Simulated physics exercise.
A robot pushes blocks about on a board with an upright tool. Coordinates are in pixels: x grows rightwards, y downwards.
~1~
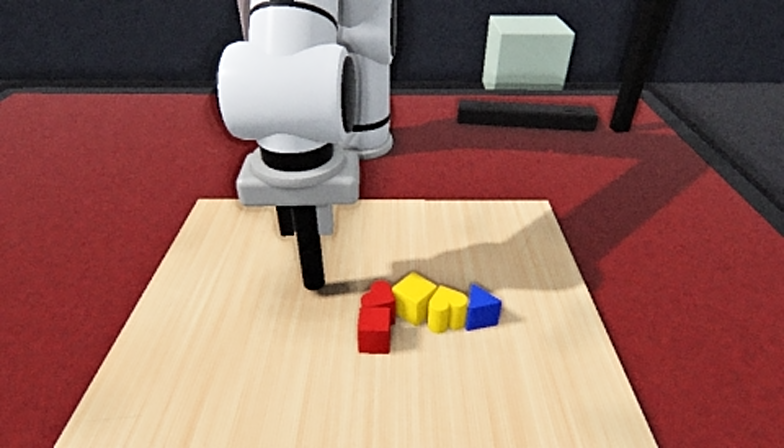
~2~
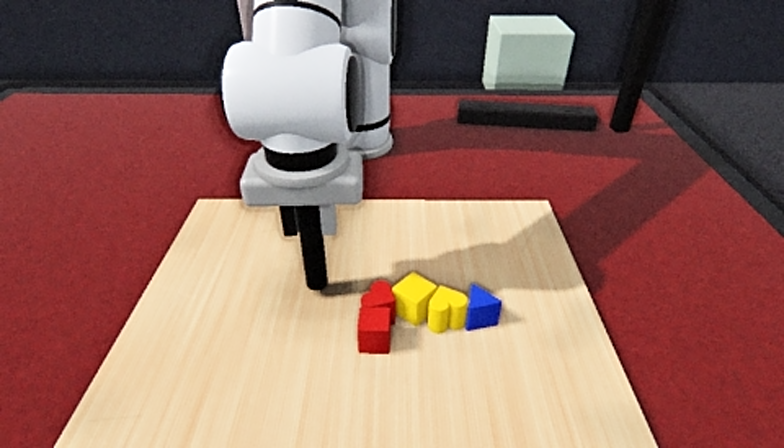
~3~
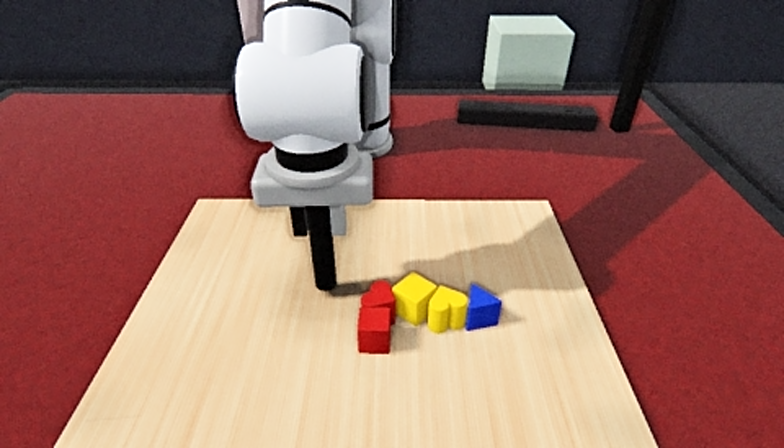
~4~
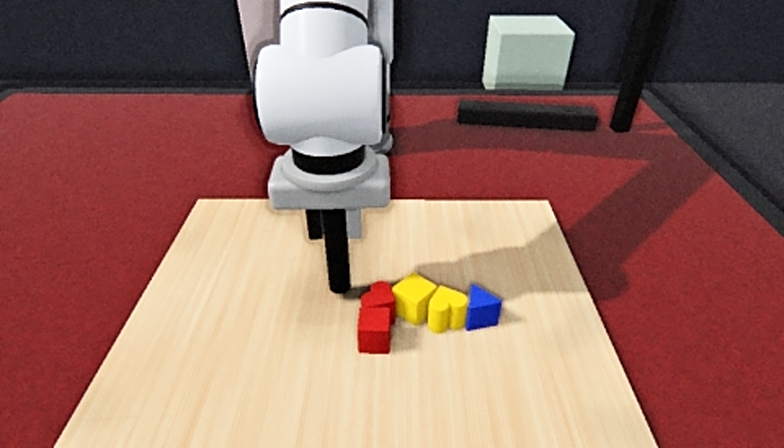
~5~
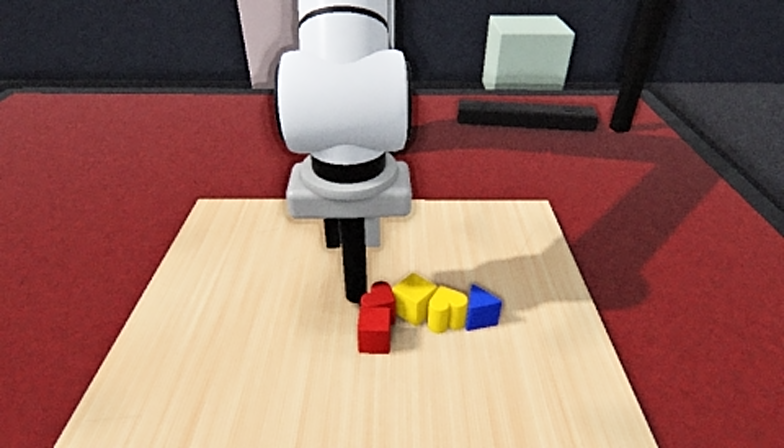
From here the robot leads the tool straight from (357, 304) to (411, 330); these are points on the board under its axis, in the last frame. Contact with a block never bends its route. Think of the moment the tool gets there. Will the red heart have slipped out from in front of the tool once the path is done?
I'd say no.
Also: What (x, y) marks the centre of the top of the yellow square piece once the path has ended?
Most likely (439, 296).
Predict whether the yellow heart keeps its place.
That block slides.
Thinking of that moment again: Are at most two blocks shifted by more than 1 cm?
That would be a no.
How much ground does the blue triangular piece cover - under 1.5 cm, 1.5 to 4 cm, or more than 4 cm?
The displacement of the blue triangular piece is 1.5-4 cm.
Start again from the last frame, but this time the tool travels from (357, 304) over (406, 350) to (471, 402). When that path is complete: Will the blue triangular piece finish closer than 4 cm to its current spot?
Answer: Yes.
On the path given first. Halfway along, tool at (384, 308); red square piece at (379, 328), turned 30° clockwise; red heart at (399, 306), turned 20° clockwise; yellow square piece at (432, 291), turned 40° anticlockwise; yellow heart at (467, 299); blue triangular piece at (497, 296), turned 25° anticlockwise.
At the end, tool at (411, 322); red square piece at (379, 330), turned 40° clockwise; red heart at (421, 324), turned 40° clockwise; yellow square piece at (439, 296), turned 75° anticlockwise; yellow heart at (482, 297), turned 15° clockwise; blue triangular piece at (511, 294), turned 45° anticlockwise.
